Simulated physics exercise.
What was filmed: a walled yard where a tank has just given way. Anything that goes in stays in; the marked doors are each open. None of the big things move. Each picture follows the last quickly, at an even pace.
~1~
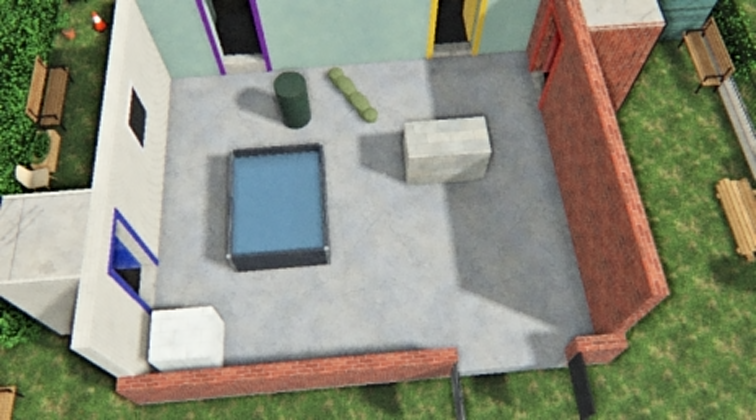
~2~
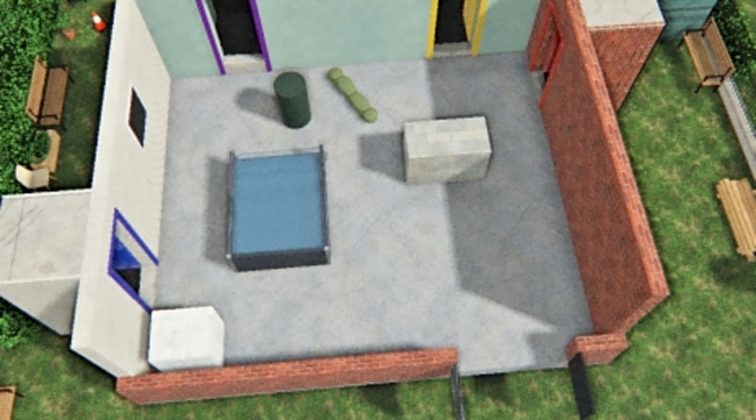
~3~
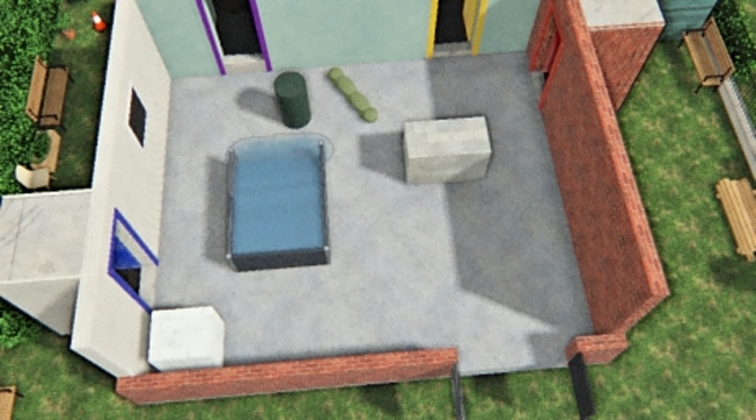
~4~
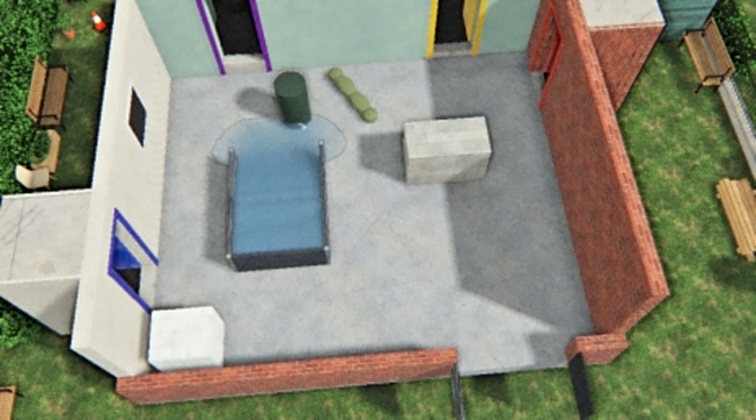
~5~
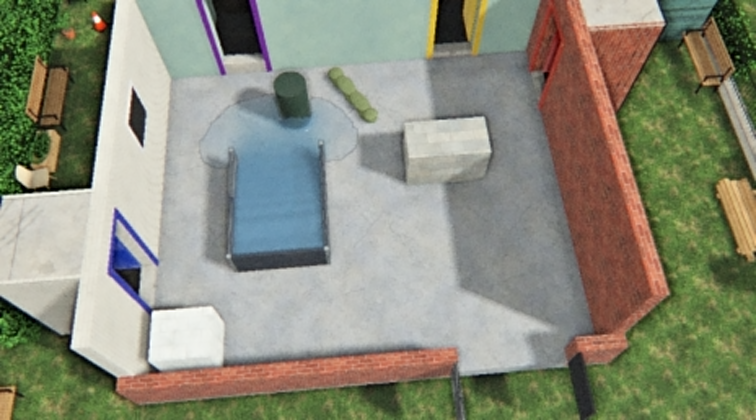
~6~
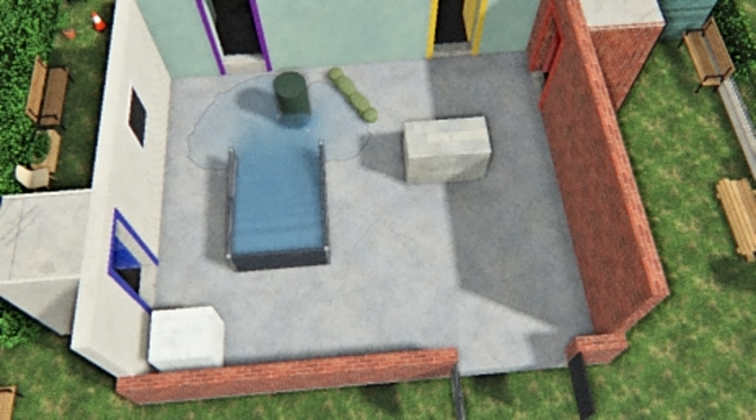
A walled yard with a grey concrete floor, seen from high above, lies between a white wall on the left and red brick on the right. A rectangular tank of blue water sits left of centre, with a dark green cylinder behind it and a pale block to the right. The tank's far side opens and water pours out, fanning across the floor and around the cylinder, while the camera stays still.
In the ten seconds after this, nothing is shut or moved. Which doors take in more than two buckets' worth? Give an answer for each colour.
In the end the purple door keeps inside the allowance there, the blue door keeps inside the allowance there, the yellow door keeps inside the allowance there, the red door keeps inside the allowance there.
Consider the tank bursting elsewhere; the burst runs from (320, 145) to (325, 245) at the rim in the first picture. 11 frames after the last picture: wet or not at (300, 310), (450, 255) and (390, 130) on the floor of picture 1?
Log: Point 1 unreached; point 2 inundated; point 3 inundated.
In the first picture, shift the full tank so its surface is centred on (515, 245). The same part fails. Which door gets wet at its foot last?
The purple one.
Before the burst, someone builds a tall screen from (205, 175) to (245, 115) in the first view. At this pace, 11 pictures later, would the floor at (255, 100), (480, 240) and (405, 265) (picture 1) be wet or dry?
Results in order: Swamped / bone-dry / bone-dry.
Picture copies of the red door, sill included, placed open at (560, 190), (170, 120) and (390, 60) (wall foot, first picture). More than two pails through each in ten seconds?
In the listed order: Stays within it, tops the limit, stays within it.
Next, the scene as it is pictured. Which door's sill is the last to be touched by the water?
The door marked red.
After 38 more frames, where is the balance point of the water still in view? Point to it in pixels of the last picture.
It's close to (276, 172).
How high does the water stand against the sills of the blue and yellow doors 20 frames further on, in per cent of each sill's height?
Close to 0 per cent for the first one and close to 20 per cent for the second.
A moment on, water covers 15 % of the floor; the purple door wet at the sill, nothing in, the blue door not reached, the yellow door not reached, the red door not reached.
Next, water covers 25 % of the floor; the purple door wet at the sill, nothing in, the blue door not reached, the yellow door not reached, the red door not reached.
Then, water covers 40 % of the floor; the purple door wet at the sill, nothing in, the blue door not reached, the yellow door wet at the sill, nothing in, the red door not reached.
Later, water covers 60 % of the floor; the purple door wet at the sill, nothing in, the blue door wet at the sill, nothing in, the yellow door wet at the sill, nothing in, the red door under two buckets in.
In the end, water covers 85 % of the floor; the purple door wet at the sill, nothing in, the blue door under two buckets in, the yellow door wet at the sill, nothing in, the red door under two buckets in.
